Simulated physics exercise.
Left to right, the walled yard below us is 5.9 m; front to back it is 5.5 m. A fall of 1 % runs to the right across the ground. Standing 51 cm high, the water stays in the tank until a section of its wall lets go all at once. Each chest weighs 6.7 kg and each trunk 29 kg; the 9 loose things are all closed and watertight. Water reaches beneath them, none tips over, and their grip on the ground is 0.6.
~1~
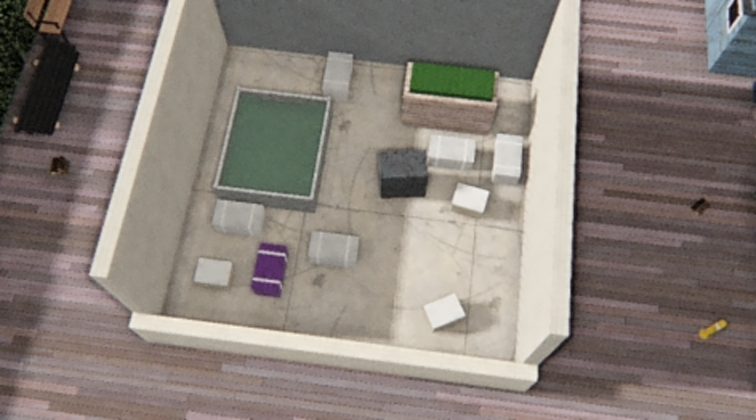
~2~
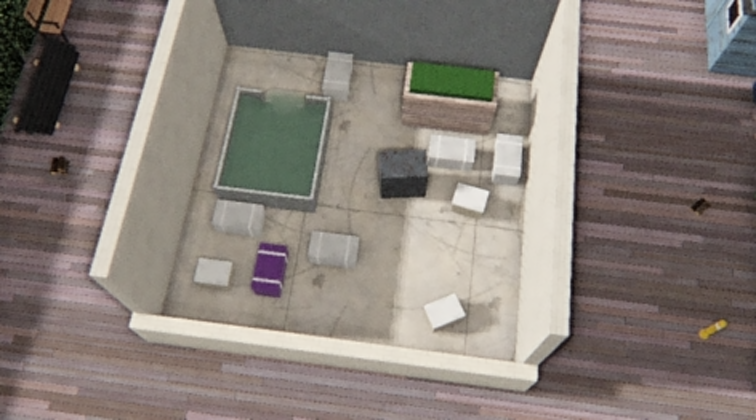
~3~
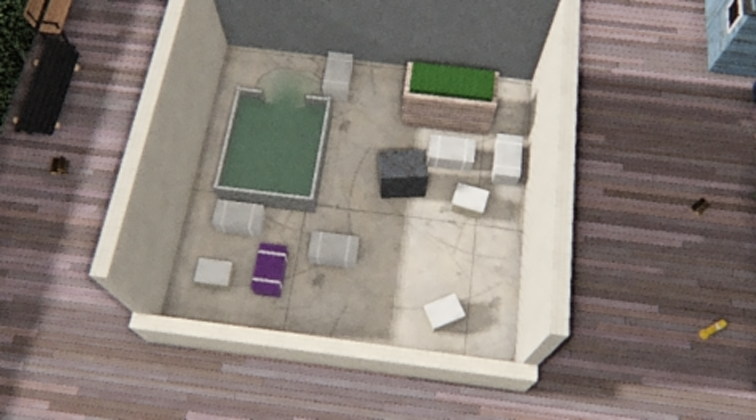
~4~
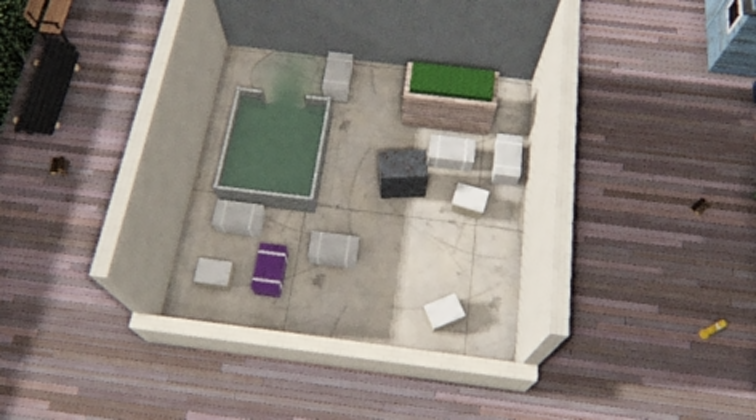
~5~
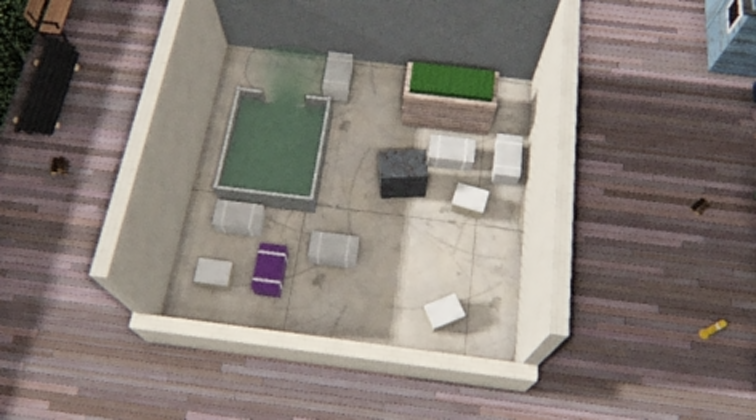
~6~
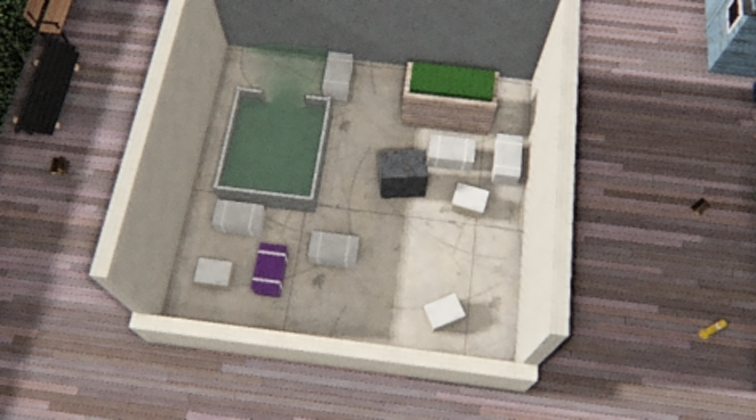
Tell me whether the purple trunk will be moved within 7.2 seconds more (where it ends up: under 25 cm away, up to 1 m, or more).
Essentially unmoved.
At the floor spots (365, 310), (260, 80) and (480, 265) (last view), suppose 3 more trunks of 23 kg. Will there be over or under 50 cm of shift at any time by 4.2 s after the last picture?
Result, in listed order: Not exceeded / exceeded / not exceeded.
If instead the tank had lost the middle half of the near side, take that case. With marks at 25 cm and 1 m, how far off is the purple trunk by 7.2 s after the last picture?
Result: The purple trunk goes a long way.
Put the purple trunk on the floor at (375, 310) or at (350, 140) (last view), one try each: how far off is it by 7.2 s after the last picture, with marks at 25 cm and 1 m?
Results, in order: Essentially stationary, then essentially stationary.
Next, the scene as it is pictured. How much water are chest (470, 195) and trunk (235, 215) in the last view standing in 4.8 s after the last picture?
About 1 and 2 cm.
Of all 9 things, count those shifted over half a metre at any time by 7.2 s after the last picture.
That comes to 3.
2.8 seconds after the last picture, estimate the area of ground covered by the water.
Roughly 13 m2 of it is wet.
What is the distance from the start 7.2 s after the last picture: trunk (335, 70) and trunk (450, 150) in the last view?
Taken in order, the shifts are 80 cm and 0 cm.
Then, 0.9 s after the last picture the purple trunk is near (269, 267), 0.0 m from its start, aground; 0 afloat.
Then, 2.8 s after the last picture the purple trunk is near (269, 267), 0.0 m from its start, aground; 0 afloat.
Then, 4.8 s after the last picture the purple trunk is near (269, 267), 0.0 m from its start, aground; 1 afloat.
Then, 7.2 s after the last picture the purple trunk is near (269, 267), 0.0 m from its start, aground; 1 afloat.
